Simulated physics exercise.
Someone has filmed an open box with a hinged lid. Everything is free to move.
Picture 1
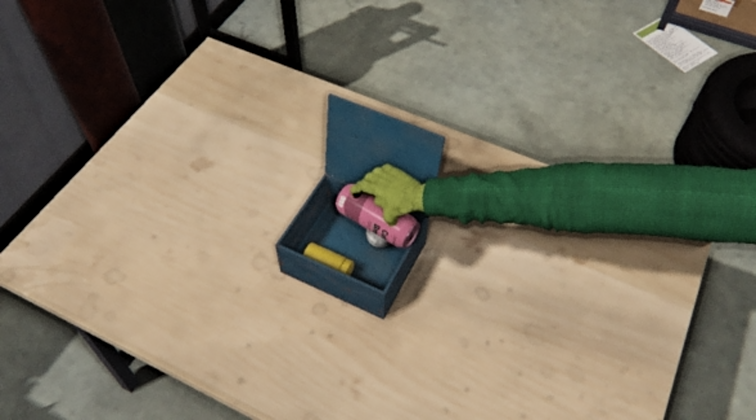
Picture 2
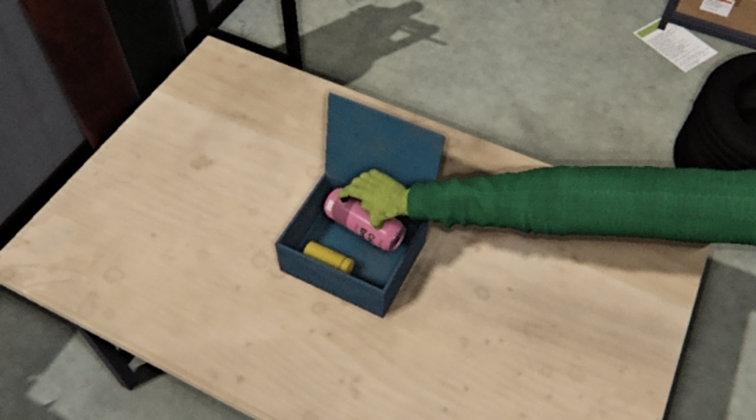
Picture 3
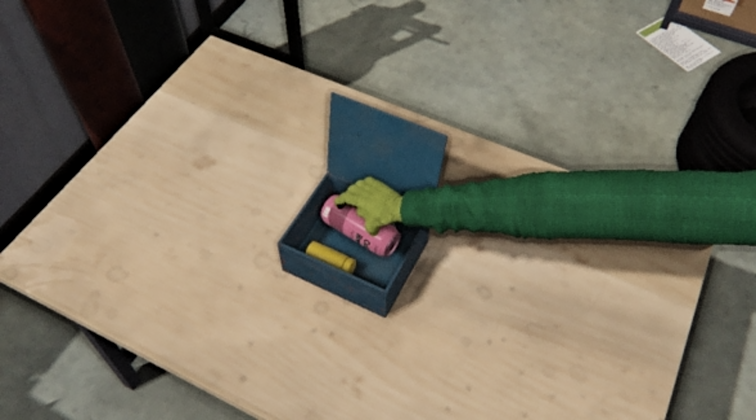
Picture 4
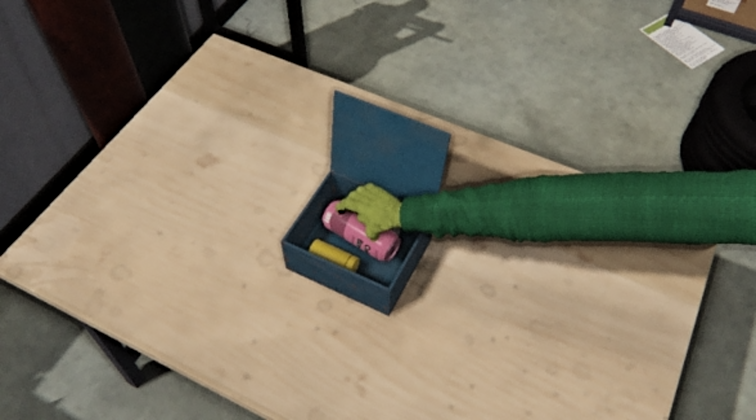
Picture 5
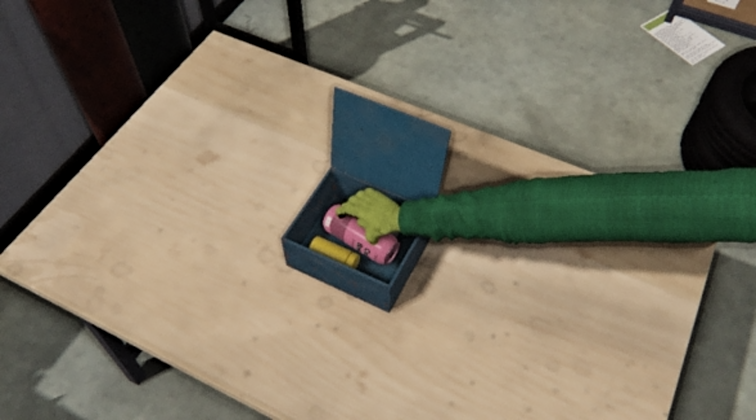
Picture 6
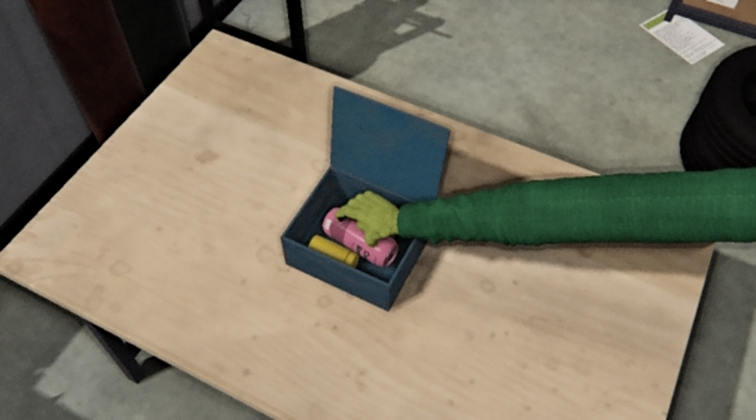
A green-gloved hand lowers a pink can into an open blue box beside a yellow cylinder.
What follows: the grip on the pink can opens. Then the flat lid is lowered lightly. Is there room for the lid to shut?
Here the lid shuts flat.
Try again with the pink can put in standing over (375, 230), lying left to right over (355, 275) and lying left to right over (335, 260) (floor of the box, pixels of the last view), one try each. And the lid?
First, it closes; second, it closes; third, it closes.
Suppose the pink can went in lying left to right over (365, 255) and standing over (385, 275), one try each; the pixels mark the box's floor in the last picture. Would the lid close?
First, it shuts flat; second, it stays ajar.
Then, 0.50 s on from there, pink can shifted about its own width near (366, 243).
Then, 1.40 s on from there, lid 72° above the rim; pink can shifted about its own width near (364, 246); yellow shaker shifted a little; white ball shifted a little.
Then, 1.80 s on from there, lid 42° above the rim; pink can shifted about its own width near (363, 246); yellow shaker shifted a little; white ball shifted a little.
Then, 2.10 s on from there, lid 13° above the rim; pink can shifted about its own width near (363, 247); yellow shaker shifted a little; white ball shifted a little.
In the end, lid shut; moved from the start, pink can; the other 2 unmoved. At the end, from the last picture's camera, pink can near (363, 247).
